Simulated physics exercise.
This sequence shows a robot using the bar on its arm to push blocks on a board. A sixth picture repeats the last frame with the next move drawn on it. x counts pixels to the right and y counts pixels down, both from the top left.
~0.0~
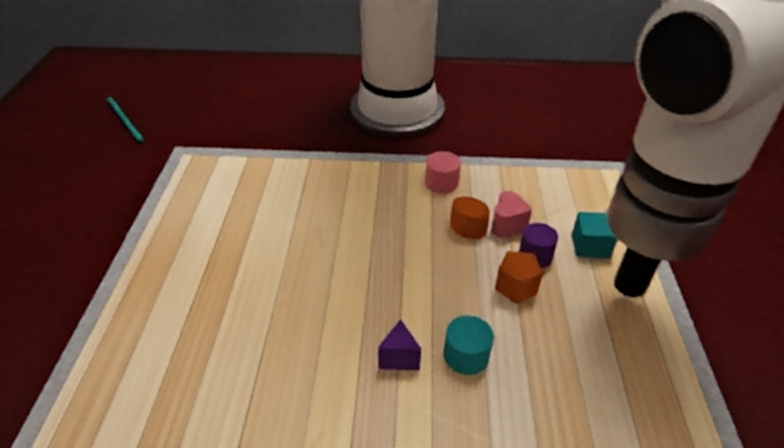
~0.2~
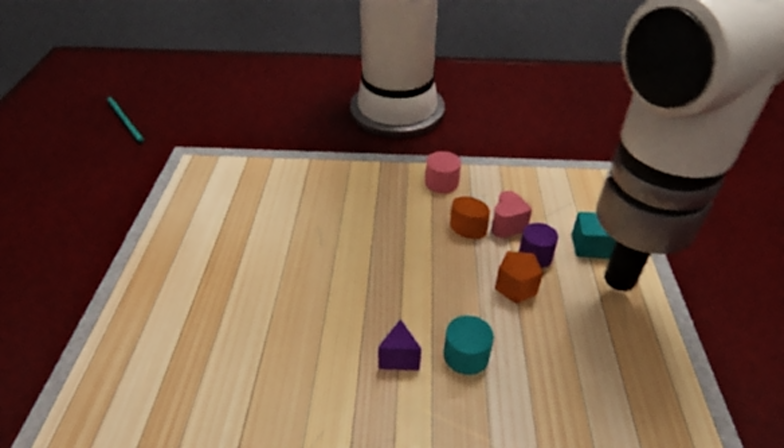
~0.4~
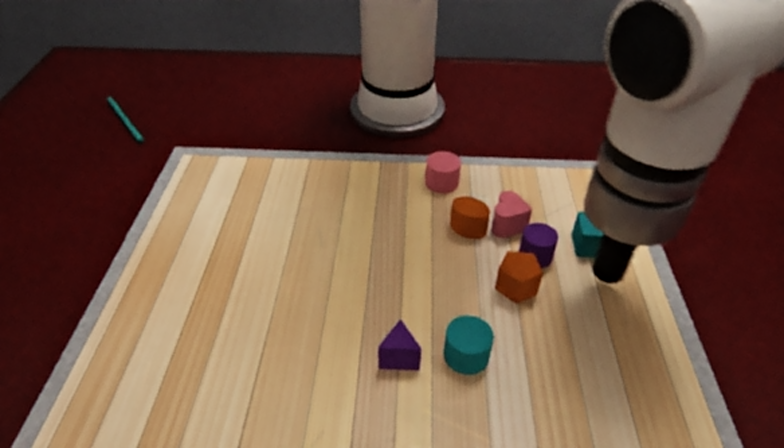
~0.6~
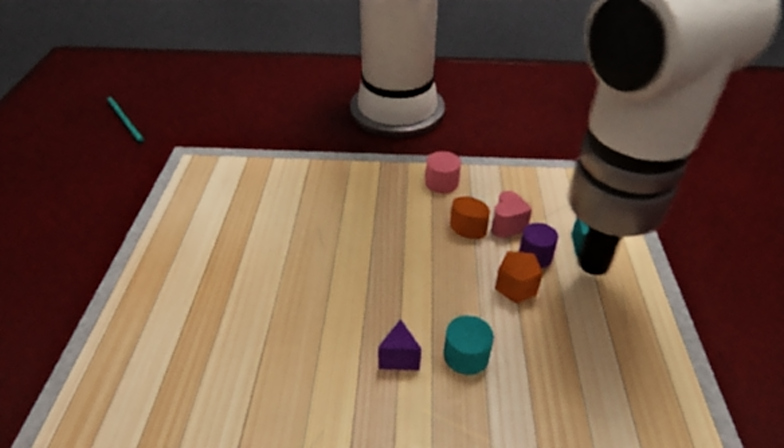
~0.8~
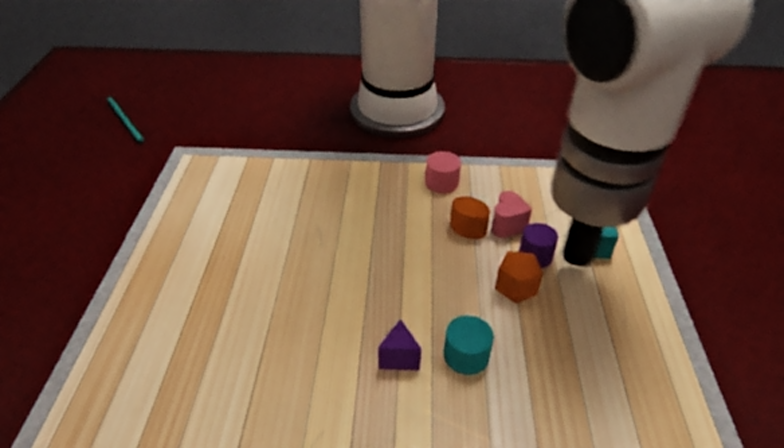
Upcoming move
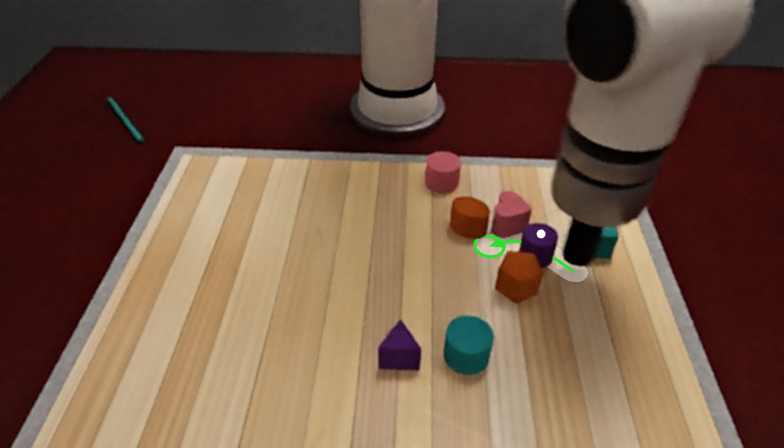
On a wooden board set on a dark red surface, a robot arm with a black bar moves a short way left and slightly up, passing in front of the turquoise block toward the purple circular one, while the blocks stay still.
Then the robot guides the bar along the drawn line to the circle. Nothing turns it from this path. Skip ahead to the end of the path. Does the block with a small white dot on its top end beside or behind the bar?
No.
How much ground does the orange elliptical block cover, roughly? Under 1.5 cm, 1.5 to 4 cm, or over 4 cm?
Verdict: From 1.5 to 4 cm.
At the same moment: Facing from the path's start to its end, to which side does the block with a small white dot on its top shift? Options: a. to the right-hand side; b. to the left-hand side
Option b.
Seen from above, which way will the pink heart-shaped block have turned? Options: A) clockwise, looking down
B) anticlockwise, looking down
A: Clockwise, looking down.
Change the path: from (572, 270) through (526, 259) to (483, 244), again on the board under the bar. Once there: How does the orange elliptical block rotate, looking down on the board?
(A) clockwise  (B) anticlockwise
Choice B: Anticlockwise.
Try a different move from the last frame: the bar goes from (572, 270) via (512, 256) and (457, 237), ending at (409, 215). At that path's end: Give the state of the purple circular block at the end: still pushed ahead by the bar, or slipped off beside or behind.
Slid off.
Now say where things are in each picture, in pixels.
Bar's lower end (630, 287); orange elliptical block (471, 206); pink heart-shaped block (512, 204); purple circular block (541, 234); turquoise square (598, 224), in the first frame.
Bar (620, 281); blocks still, in the second frame.
Bar (608, 274); blocks still, in the third frame.
Bar (593, 266); blocks still, in the fourth frame.
Bar (577, 257); orange elliptical block (471, 206); pink heart-shaped block (512, 204); purple circular block (541, 234); turquoise square partly hidden, in the fifth frame.
Drawn move, from (572, 270) via (546, 253) and (518, 241), ending at (489, 246); the dot is on the purple circular block.
The first path, step by step. One third of the way, bar (549, 238); pink heart-shaped block (509, 203); purple circular block (518, 224).
Two thirds of the way, bar (521, 228); orange elliptical block (459, 204); pink heart-shaped block (504, 199), turned 30° clockwise; purple circular block (490, 220).
At the end, bar (491, 233); orange elliptical block (443, 202), turned 55° clockwise; pink heart-shaped block (504, 199), turned 30° clockwise; purple circular block (461, 224); turquoise square still.
